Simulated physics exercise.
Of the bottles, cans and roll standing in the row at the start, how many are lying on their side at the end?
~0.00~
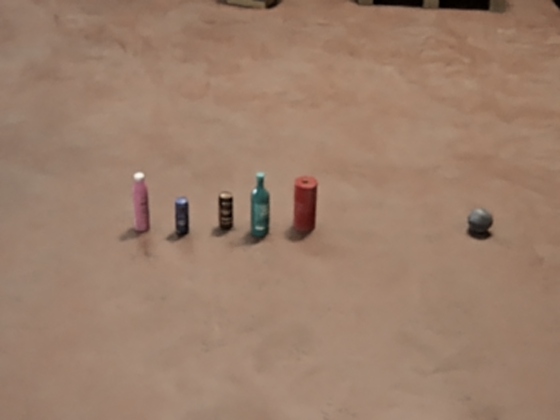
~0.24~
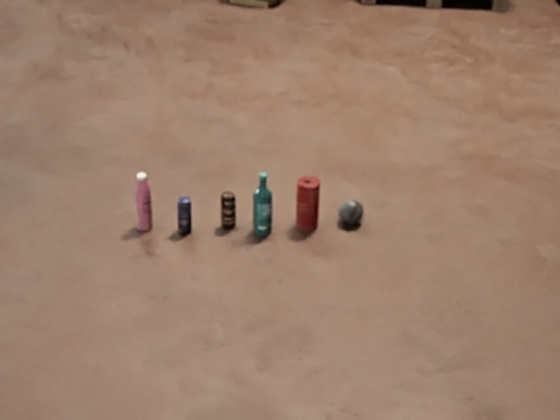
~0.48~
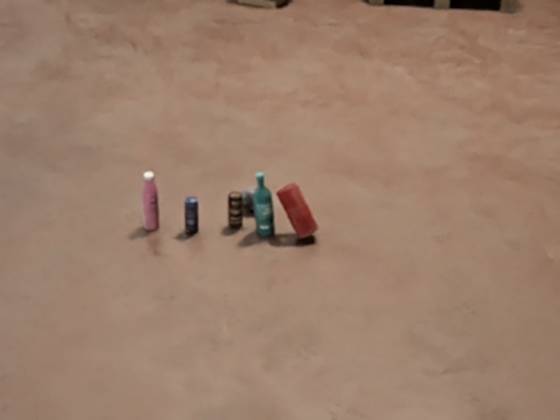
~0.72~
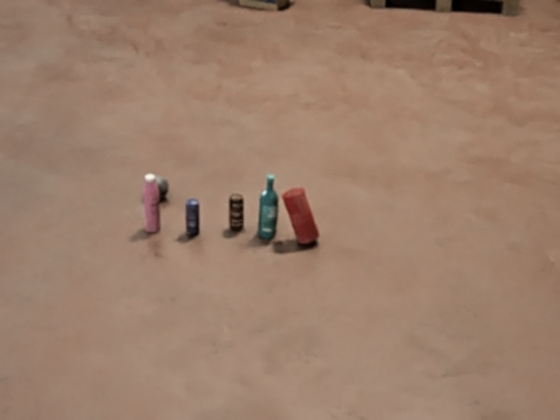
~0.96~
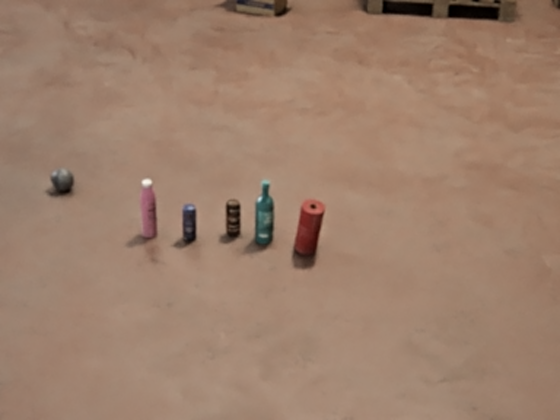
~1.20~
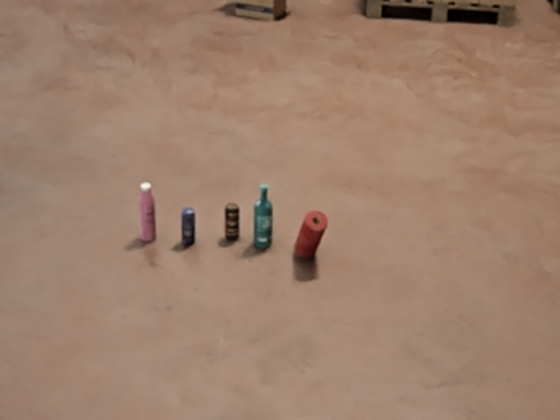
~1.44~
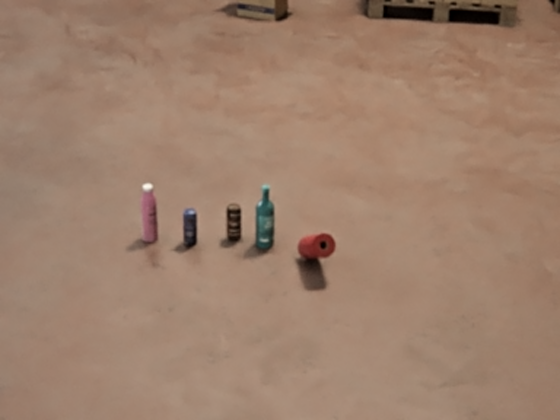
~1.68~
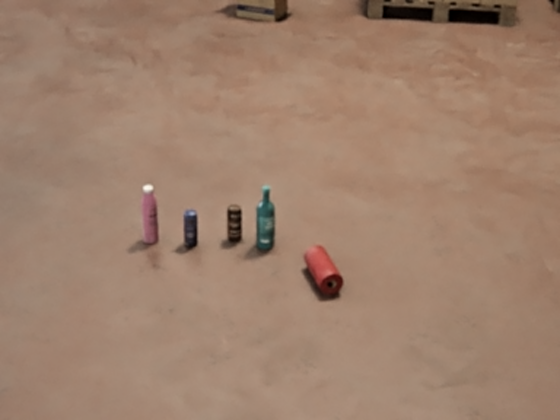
Only one is lying on its side at the end, the red roll.
